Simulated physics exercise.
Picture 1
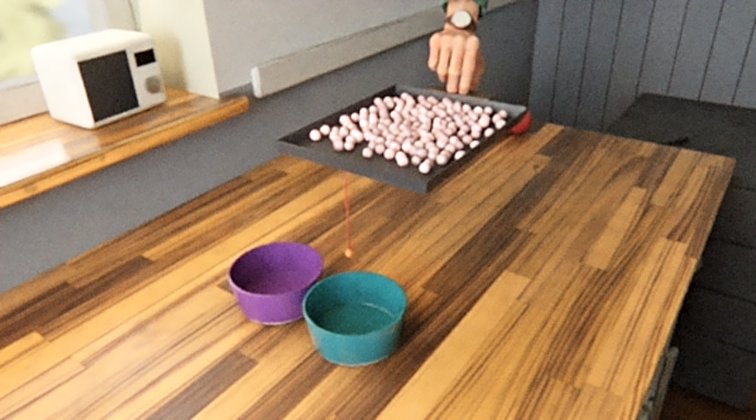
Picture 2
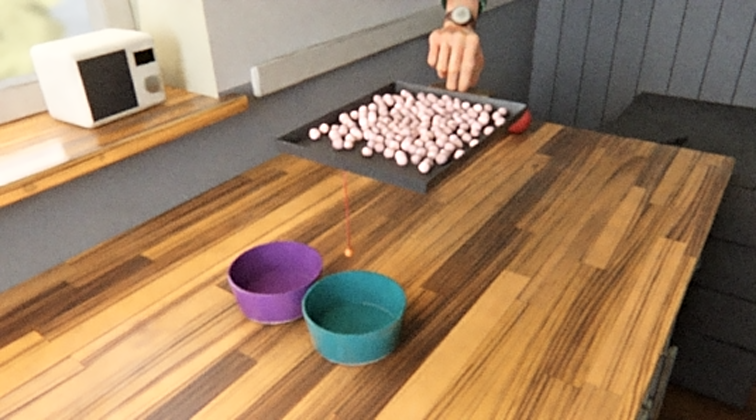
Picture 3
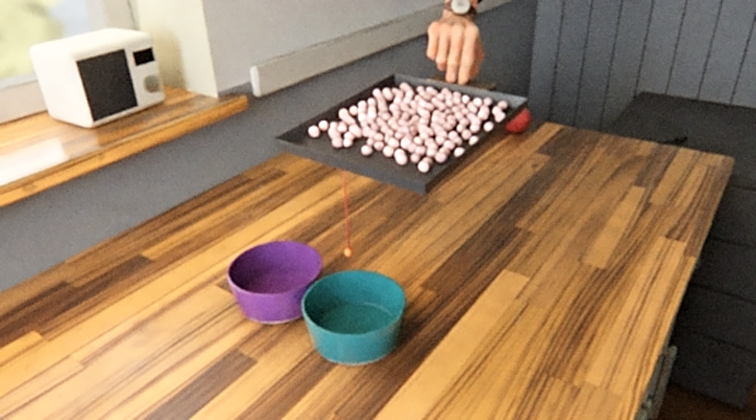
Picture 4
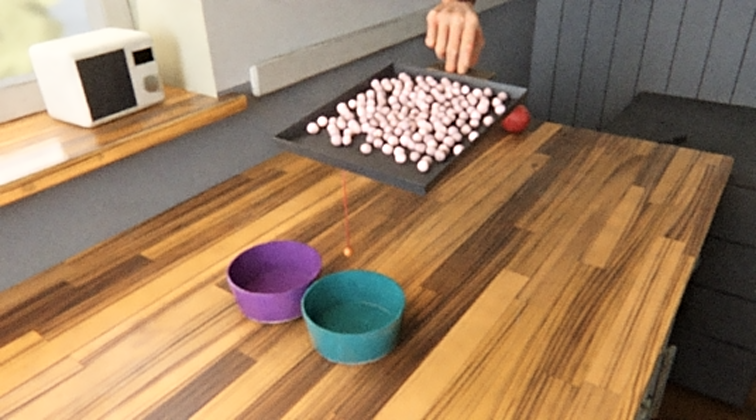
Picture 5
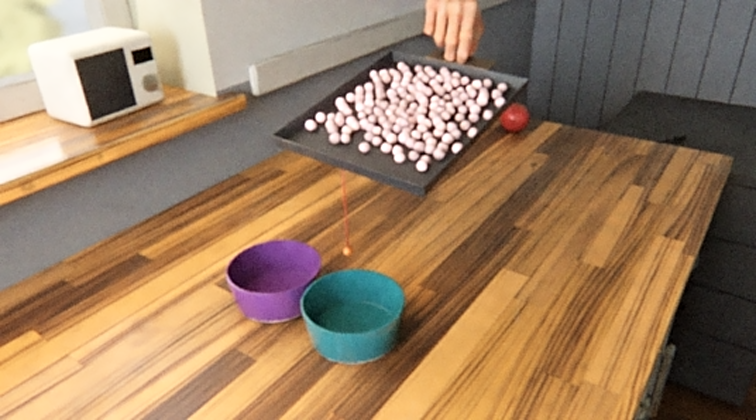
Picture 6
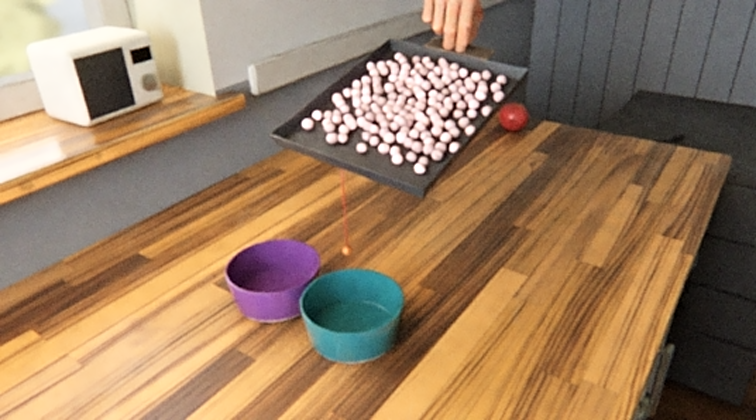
On a wooden kitchen worktop, a hand gradually tilting a dark tray of pale pink balls above empty purple and teal bowls.
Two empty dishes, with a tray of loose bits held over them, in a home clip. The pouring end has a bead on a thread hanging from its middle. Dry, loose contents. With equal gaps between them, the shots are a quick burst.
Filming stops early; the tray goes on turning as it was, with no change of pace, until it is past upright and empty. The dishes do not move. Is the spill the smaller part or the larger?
Most likely the spill will be the lesser part.
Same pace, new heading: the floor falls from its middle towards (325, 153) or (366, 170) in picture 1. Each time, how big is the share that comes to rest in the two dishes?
Shares: About 70 in a hundred, then about 80 in a hundred.
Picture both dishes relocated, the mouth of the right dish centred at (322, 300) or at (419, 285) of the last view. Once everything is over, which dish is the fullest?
The dish at right, then the dish at right.
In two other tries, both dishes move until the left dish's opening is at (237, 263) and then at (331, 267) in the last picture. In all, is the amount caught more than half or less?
For the two tries in order: Not as much as half, exceeding half.
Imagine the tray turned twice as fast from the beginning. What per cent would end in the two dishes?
Roughly 60 in a hundred.
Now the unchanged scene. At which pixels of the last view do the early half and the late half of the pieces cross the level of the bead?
(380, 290) first, (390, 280) later.
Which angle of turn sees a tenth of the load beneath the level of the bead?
Somewhere around 70 degrees.
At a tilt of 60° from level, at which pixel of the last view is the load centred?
Look about (382, 149) in the last picture.
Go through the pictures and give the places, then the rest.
Corners of the pouring end at (279, 140) and (425, 180), level; middle of the load at (417, 126), sugar pearls; left dish at (244, 304); right dish at (323, 344); bead on its thread at (350, 253), in the first picture.
Corners of the pouring end at (279, 139) and (425, 180), level; middle of the load at (417, 124), in the second picture.
Corners of the pouring end at (278, 138) and (424, 181), tipped barely, lowest at the right corner; middle of the load at (416, 120), in the third picture.
Corners of the pouring end at (277, 136) and (423, 183), tipped a little, lowest at the right corner; middle of the load at (415, 113), in the fourth picture.
Corners of the pouring end at (275, 135) and (423, 184), tipped a little, lowest at the right corner; middle of the load at (414, 107), in the fifth picture.
Corners of the pouring end at (274, 133) and (422, 186), tipped a little, lowest at the right corner; middle of the load at (412, 103), most on the move; left dish at (241, 302); right dish at (321, 342), in the sixth picture.
Soon, tray tipped steeply; nearly all on the tray; a stray few in the right dish; a stray few outside both; a stray few in the air.
A while on, tray tipped past a quarter turn; a stray few on the tray; about two thirds in the right dish; a stray few in the left dish; about a third outside both; a small part in the air.
Towards the end, tray tipped past a quarter turn; about two thirds in the right dish; a stray few in the left dish; about a third outside both.
Finally, tray tipped past a quarter turn; about two thirds in the right dish; a stray few in the left dish; about a third outside both.
